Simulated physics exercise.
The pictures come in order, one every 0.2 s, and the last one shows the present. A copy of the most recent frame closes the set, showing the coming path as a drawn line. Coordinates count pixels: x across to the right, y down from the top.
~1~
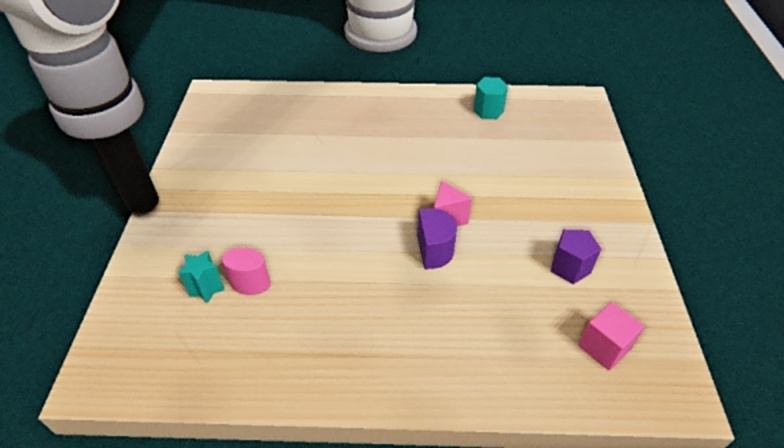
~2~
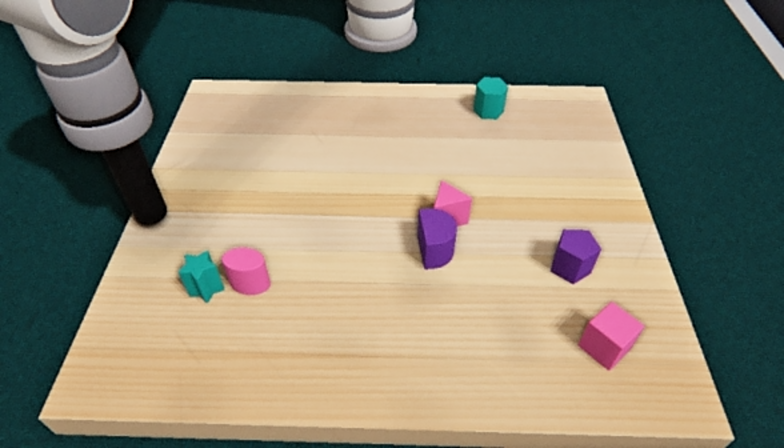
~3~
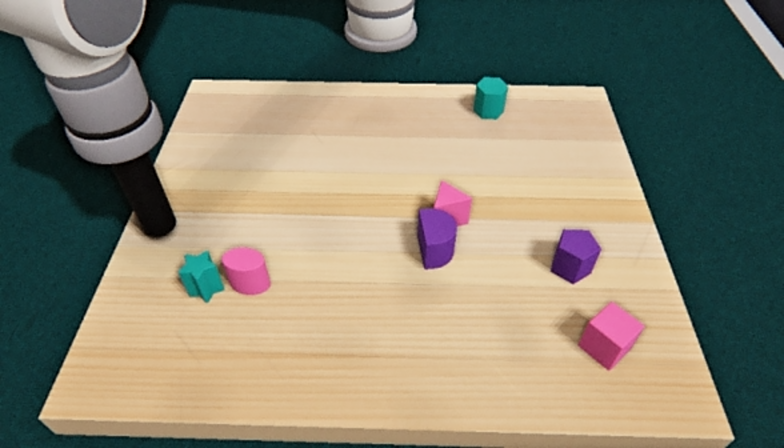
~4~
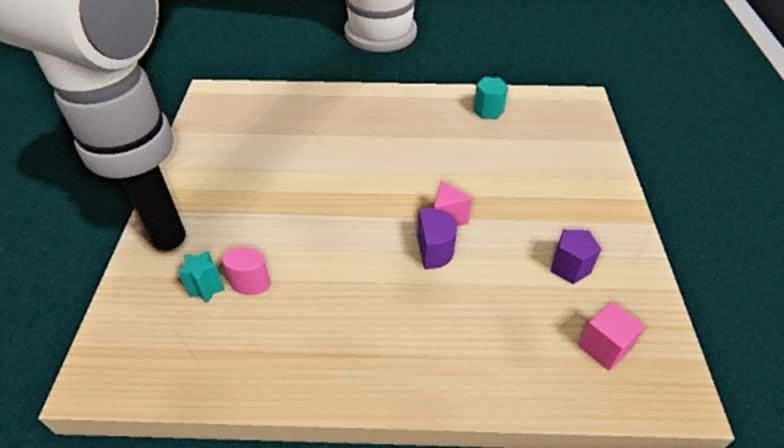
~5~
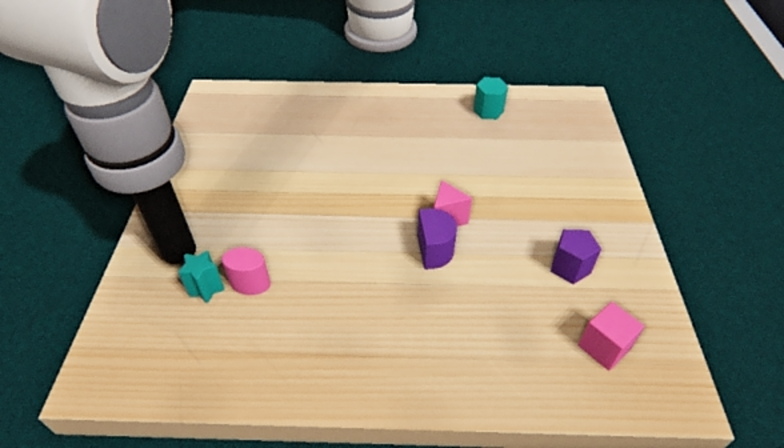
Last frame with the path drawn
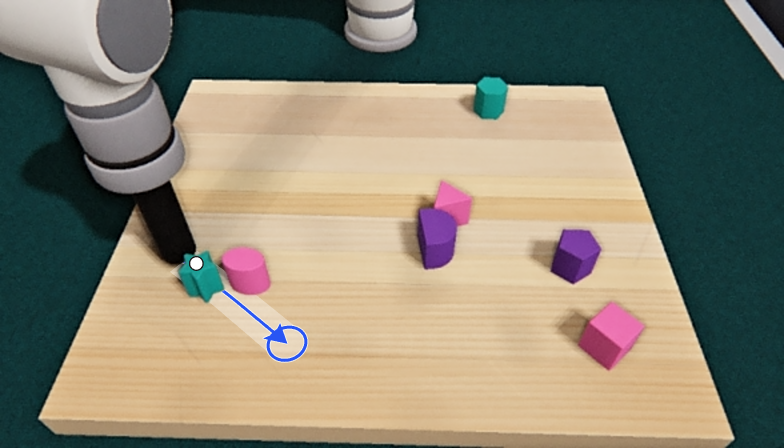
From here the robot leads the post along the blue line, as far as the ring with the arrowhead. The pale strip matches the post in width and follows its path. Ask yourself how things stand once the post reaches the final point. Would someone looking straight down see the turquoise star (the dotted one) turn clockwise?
Going by the path, yes.
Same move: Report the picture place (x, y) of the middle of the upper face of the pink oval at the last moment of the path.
At pixel (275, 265).
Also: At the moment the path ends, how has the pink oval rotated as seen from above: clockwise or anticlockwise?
From overhead, the rotation is counterclockwise.
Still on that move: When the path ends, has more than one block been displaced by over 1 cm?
Answer: Yes.
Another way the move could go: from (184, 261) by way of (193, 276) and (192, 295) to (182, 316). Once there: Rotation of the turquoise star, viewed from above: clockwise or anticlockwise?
Answer: Anticlockwise.
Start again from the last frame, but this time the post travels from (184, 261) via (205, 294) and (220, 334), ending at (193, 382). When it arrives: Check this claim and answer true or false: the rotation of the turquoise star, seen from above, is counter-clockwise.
True.
The drawn path runs in a line from (184, 261) to (287, 343); the dot is on the turquoise star.
What follows on the original path. One third of the way, post (214, 277); turquoise star (220, 287); pink oval (247, 259).
Two thirds of the way, post (248, 305); turquoise star (239, 322), turned 55° clockwise; pink oval (274, 265), turned 80° anticlockwise.
At the end, post (285, 335); turquoise star (247, 337), turned 135° clockwise; pink oval (275, 265), turned 85° anticlockwise.
